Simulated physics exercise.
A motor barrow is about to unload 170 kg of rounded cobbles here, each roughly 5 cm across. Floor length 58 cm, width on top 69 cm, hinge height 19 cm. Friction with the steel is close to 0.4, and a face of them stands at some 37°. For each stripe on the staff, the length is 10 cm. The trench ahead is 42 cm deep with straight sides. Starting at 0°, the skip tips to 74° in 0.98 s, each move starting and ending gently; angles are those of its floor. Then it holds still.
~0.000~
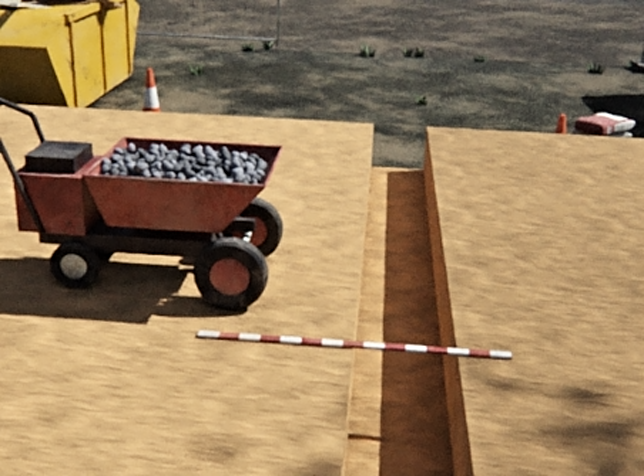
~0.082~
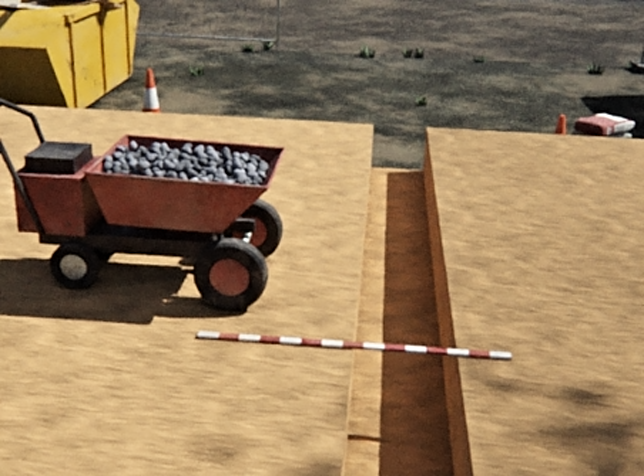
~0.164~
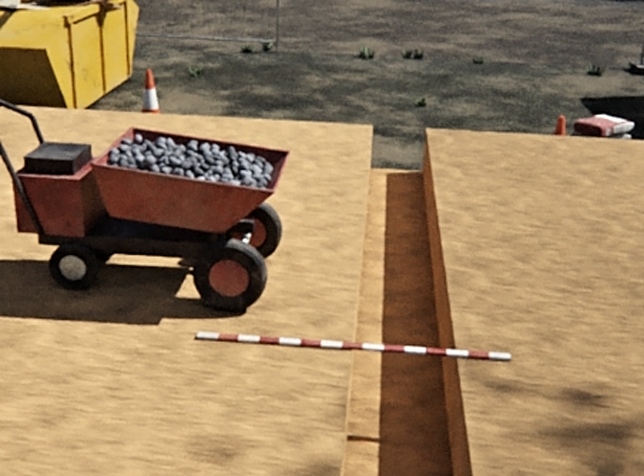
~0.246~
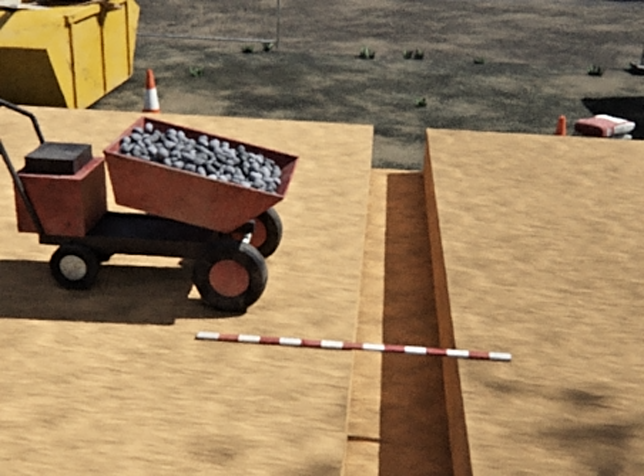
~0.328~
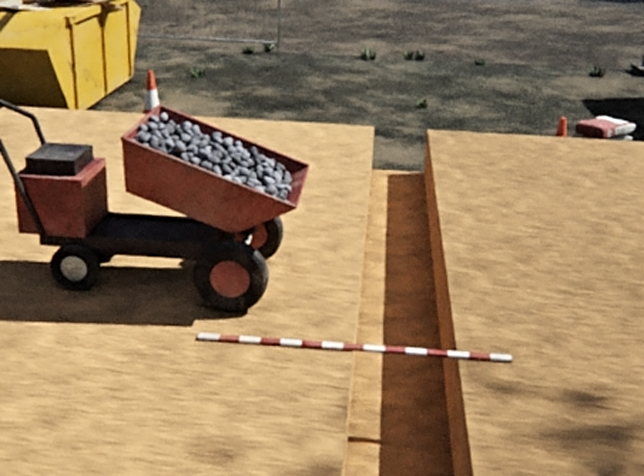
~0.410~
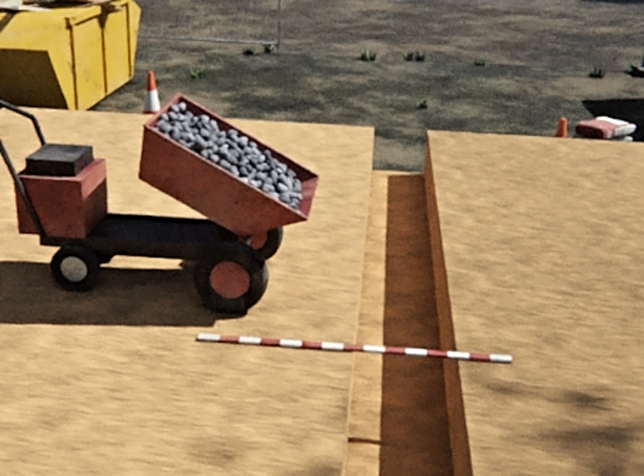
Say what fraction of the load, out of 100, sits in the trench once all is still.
About 97 out of 100.
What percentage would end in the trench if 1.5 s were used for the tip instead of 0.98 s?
In that case, around 95%.
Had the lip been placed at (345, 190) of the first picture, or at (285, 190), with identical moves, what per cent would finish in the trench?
It comes to about 60 and 100 in a hundred.
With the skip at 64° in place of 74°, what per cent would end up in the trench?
Roughly 95 percent.
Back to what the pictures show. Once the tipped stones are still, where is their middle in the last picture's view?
The middle should be near (403, 350).
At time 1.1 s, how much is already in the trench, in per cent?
By then, around 45 percent.
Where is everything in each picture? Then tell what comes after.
The skip is at 0°, its lip at (265, 187); the top of the load is at (201, 158), in the first picture.
Lip at (267, 189), floor tilted 1°, highest stones at (183, 156); the stones move at 0.3 m/s on average, in the second picture.
The skip is at 6°, its lip at (273, 193); the top of the load is at (156, 149); the stones move at 0.6 m/s on average, in the third picture.
The skip is at 12°, its lip at (284, 198); the top of the load is at (147, 137); the stones move at 0.8 m/s on average, in the fourth picture.
The skip is at 19°, its lip at (296, 208); the top of the load is at (159, 126); the stones move at 0.9 m/s on average, in the fifth picture.
Lip at (307, 220), floor tilted 28°, highest stones at (175, 116); the stones move at 1.0 m/s on average, in the sixth picture.
After 0.7 s the floor is at 63°; 100 % in the skip; the foremost stones are at (345, 251).
After 1.1 s the floor is at 74°; 49 % in the skip, 6 % short of the trench, 45 % in the trench; the foremost stones are at (425, 358).
After 1.4 s the floor is at 74°; 11 % in the skip, 6 % short of the trench, 83 % in the trench; the foremost stones are at (440, 345).
After 3.4 s the floor is at 74°; 0 % in the skip, 3 % short of the trench, 97 % in the trench; the foremost stones are at (441, 364).
